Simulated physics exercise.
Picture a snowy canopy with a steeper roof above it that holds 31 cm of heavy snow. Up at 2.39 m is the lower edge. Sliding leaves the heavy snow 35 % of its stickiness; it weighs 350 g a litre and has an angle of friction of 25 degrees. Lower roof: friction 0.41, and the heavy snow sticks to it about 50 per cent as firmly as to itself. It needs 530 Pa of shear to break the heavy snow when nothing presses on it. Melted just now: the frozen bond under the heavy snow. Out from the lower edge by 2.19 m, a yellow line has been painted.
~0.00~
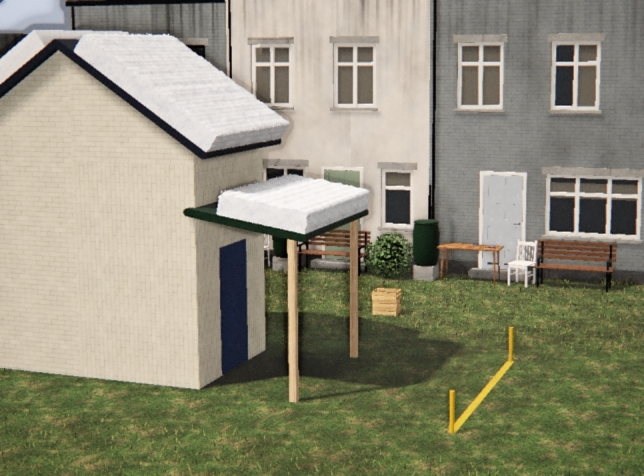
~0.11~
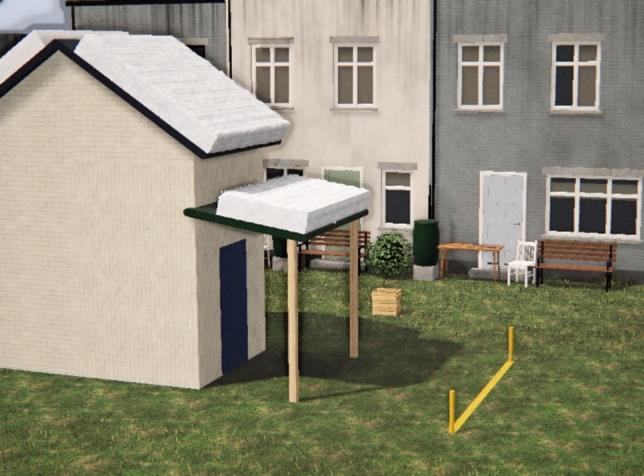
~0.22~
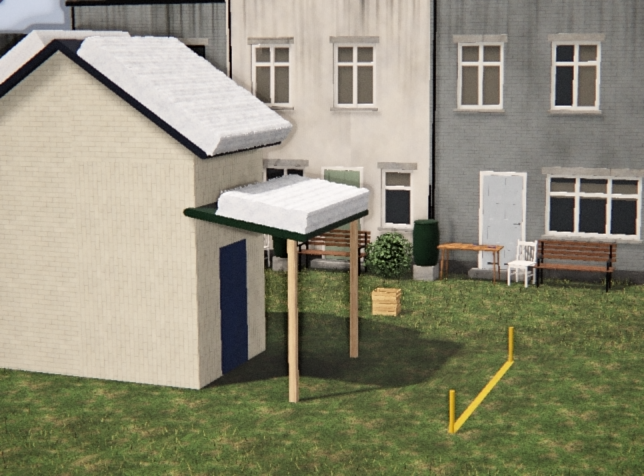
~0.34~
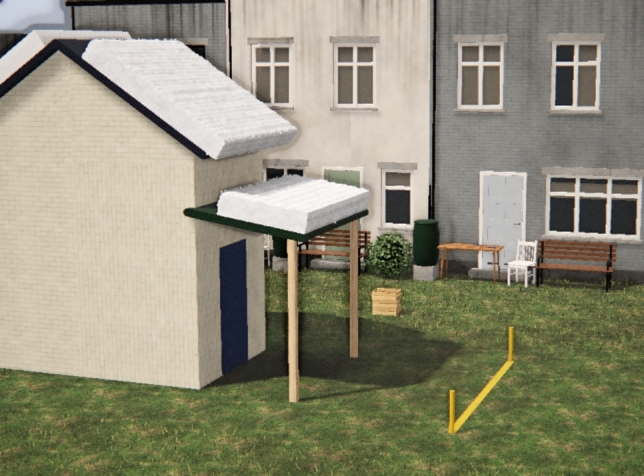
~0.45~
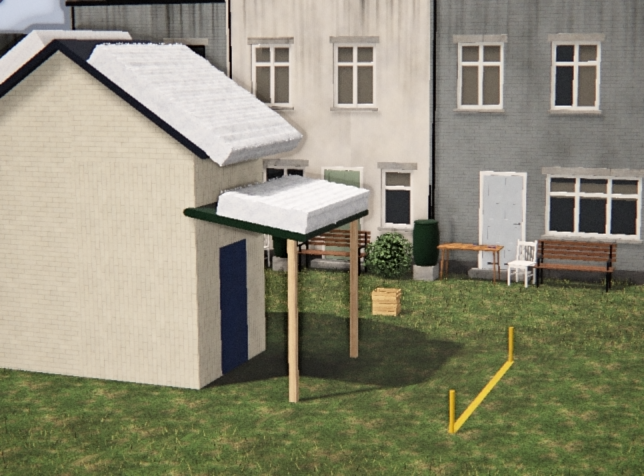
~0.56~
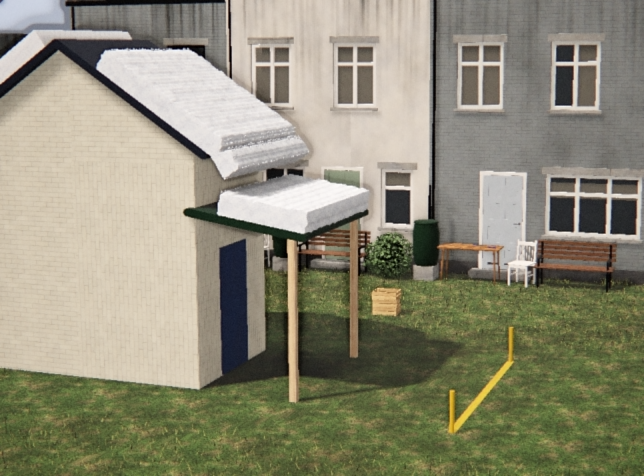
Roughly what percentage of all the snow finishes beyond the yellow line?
About 7 %.
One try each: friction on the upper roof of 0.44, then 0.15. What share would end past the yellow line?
First try 0 per cent, second try 16 per cent.
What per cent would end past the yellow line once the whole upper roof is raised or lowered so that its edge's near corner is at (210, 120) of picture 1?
Roughly 30 per cent.
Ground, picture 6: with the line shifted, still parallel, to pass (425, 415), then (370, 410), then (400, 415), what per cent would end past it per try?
Respectively 18, 35 and 25 percent would end past it.
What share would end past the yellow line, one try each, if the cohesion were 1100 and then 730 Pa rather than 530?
0 in a hundred, followed by 2 in a hundred.
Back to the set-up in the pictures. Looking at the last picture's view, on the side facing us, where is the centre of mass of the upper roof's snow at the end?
Around (351, 328).
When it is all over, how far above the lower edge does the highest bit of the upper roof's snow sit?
0.6 m.
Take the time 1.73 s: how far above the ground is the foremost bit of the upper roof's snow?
Measured height: Approx. 1.8 m.
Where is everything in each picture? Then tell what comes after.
The first frame shows leading edge of the heavy snow at (208, 140).
The second frame shows leading edge of the heavy snow at (209, 128), its middle shifted 1.7 cm.
The third frame shows leading edge of the heavy snow at (212, 142), its middle shifted 6.6 cm, 3 % of it past the upper edge, in one piece.
The fourth frame shows leading edge of the heavy snow at (216, 140), its middle shifted 15 cm, 6 % of it past the upper edge, in one piece.
The fifth frame shows leading edge of the heavy snow at (222, 143), its middle shifted 27 cm, 11 % of it past the upper edge, cracking.
The sixth frame shows leading edge of the heavy snow at (232, 160), its middle shifted 43 cm, 17 % of it past the upper edge, cracking.
After 1.09 s, none is below the lower edge and 0 % is past the line.
After 1.73 s, 14 % is below the lower edge and 0 % is past the line.
After 2.36 s, 50 % is below the lower edge and 4 % is past the line.
After 3.00 s, 55 % is below the lower edge and 7 % is past the line.
After 3.60 s, at the end, 55 % is below the lower edge and 7 % is past the line.
